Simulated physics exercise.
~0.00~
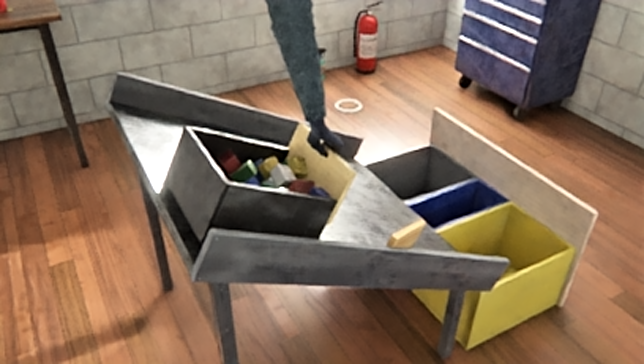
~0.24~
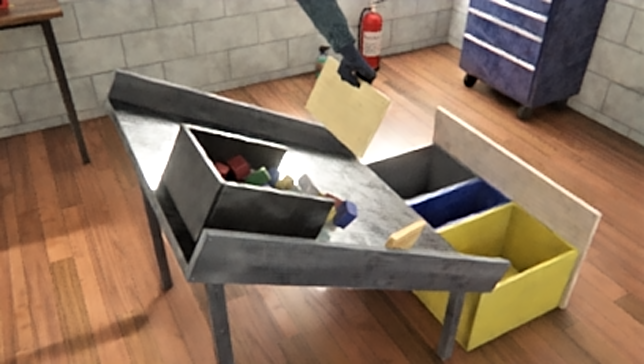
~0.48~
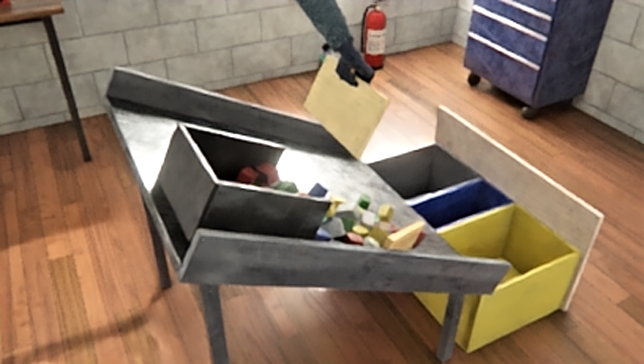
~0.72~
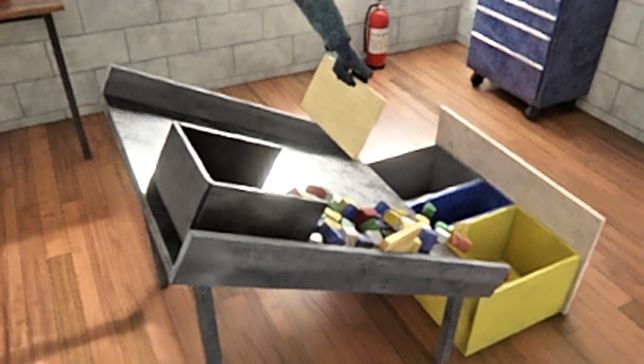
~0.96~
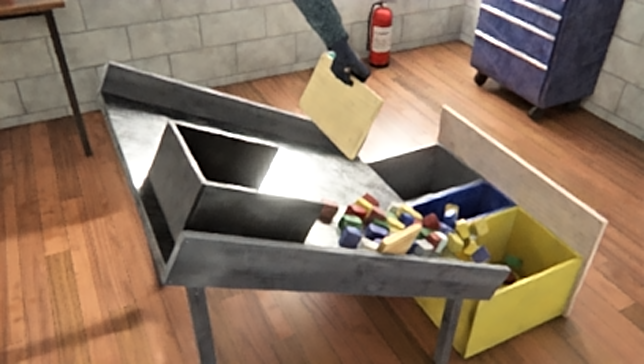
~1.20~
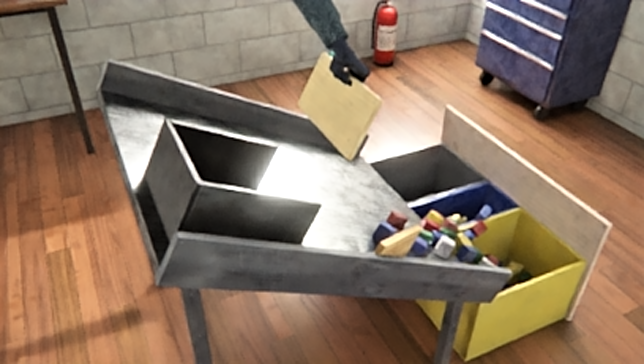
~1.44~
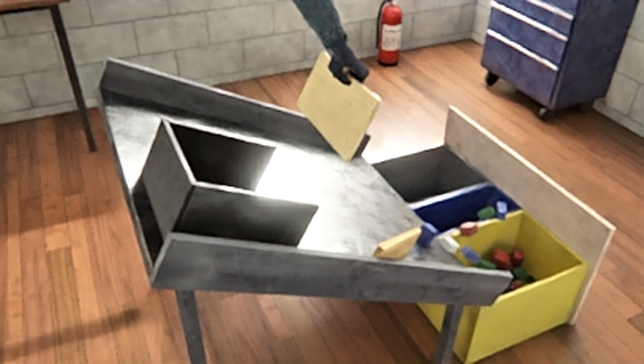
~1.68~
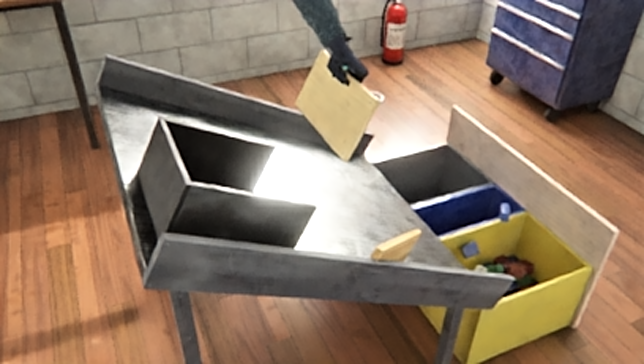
At the start, a gloved hand grips a pale board at the mouth of a black pen filled with colourful toy bricks on a sloping grey table. The hand lifts the board up and to the right, then holds it clear while the bricks begin spilling out. They spread down the slope past a small angled board, emptying the pen. The bricks bunch near the lower edge and tumble off, mostly into the yellow bin, with some reaching the blue tote. By the end, the slope is clear of bricks, a pile lies in the yellow bin, and the hand still holds the board.
